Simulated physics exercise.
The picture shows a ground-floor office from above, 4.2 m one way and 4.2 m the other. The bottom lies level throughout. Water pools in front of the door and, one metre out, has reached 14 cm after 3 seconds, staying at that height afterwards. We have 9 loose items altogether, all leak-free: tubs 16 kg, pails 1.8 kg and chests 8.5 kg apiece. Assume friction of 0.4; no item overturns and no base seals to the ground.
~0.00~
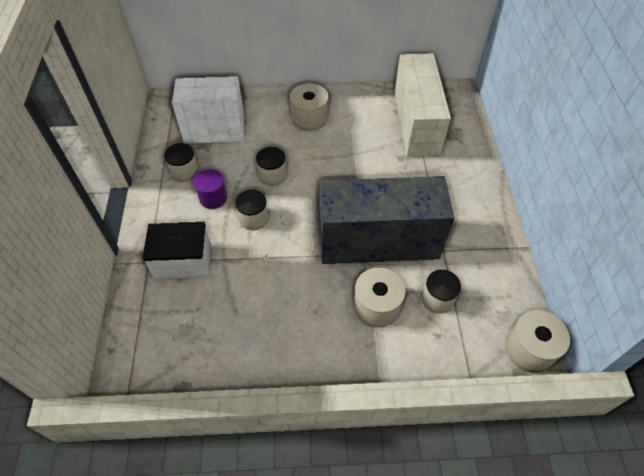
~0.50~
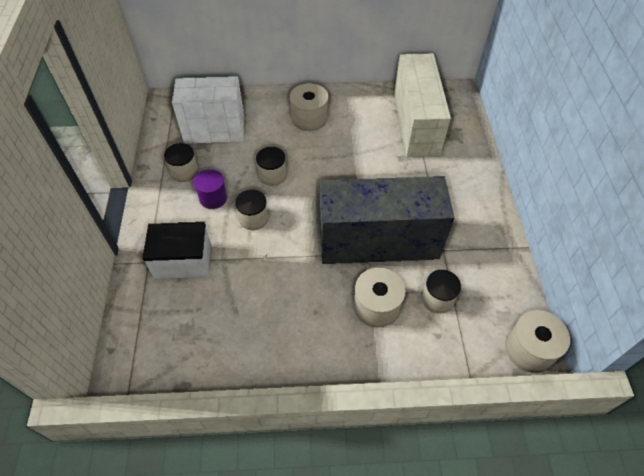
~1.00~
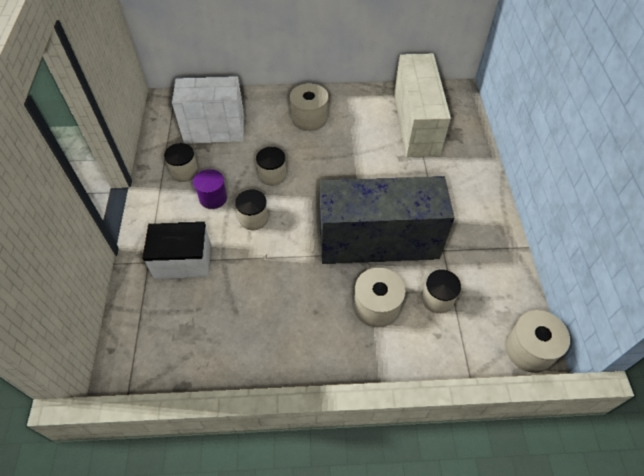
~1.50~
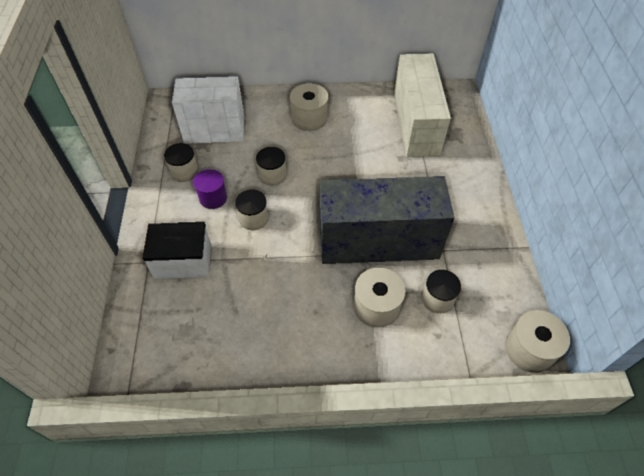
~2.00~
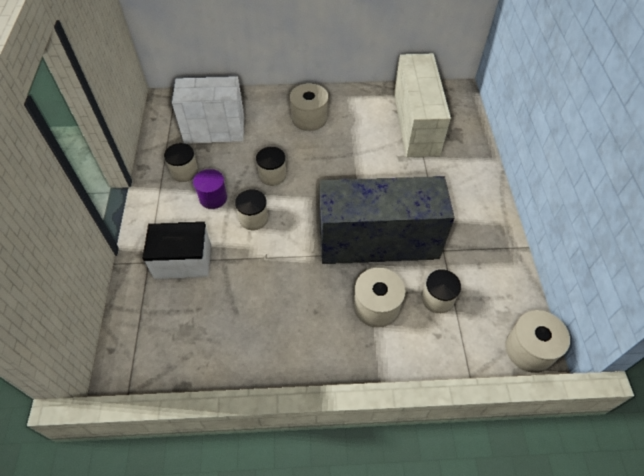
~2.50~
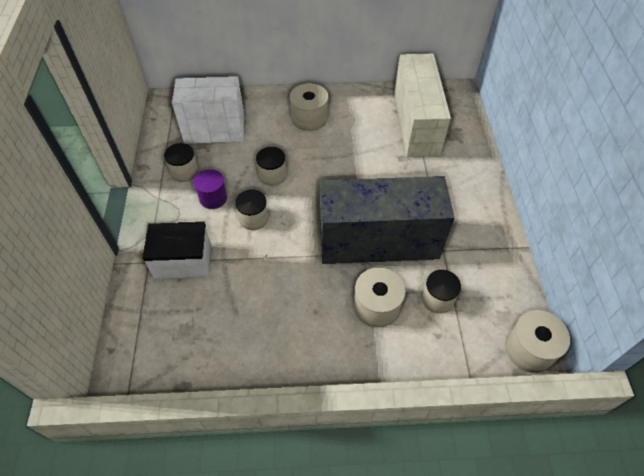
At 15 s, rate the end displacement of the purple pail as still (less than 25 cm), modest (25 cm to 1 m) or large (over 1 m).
Large.
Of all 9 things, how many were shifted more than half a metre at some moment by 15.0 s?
Tally: 5.
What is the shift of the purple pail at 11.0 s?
Close to 300 cm.
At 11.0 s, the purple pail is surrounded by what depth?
I'd put it at about 4 cm.
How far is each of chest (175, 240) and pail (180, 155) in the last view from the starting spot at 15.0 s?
In that order: 80 cm, 250 cm.
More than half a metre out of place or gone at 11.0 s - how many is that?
Tally at that time: 5.
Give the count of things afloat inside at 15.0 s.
I'd say 5 of them.
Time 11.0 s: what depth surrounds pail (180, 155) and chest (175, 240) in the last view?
Close to 5 and 3 centimetres.
After 3.5 s the purple pail is near (236, 174), 0.3 m from its start, aground; 0 afloat.
After 6.8 s the purple pail is near (472, 158), 2.8 m from its start, afloat; 3 afloat.
After 11.0 s the purple pail is near (449, 96), 3.0 m from its start, afloat; 5 afloat.
After 15.0 s the purple pail is near (486, 111), 3.3 m from its start, afloat; 5 afloat.
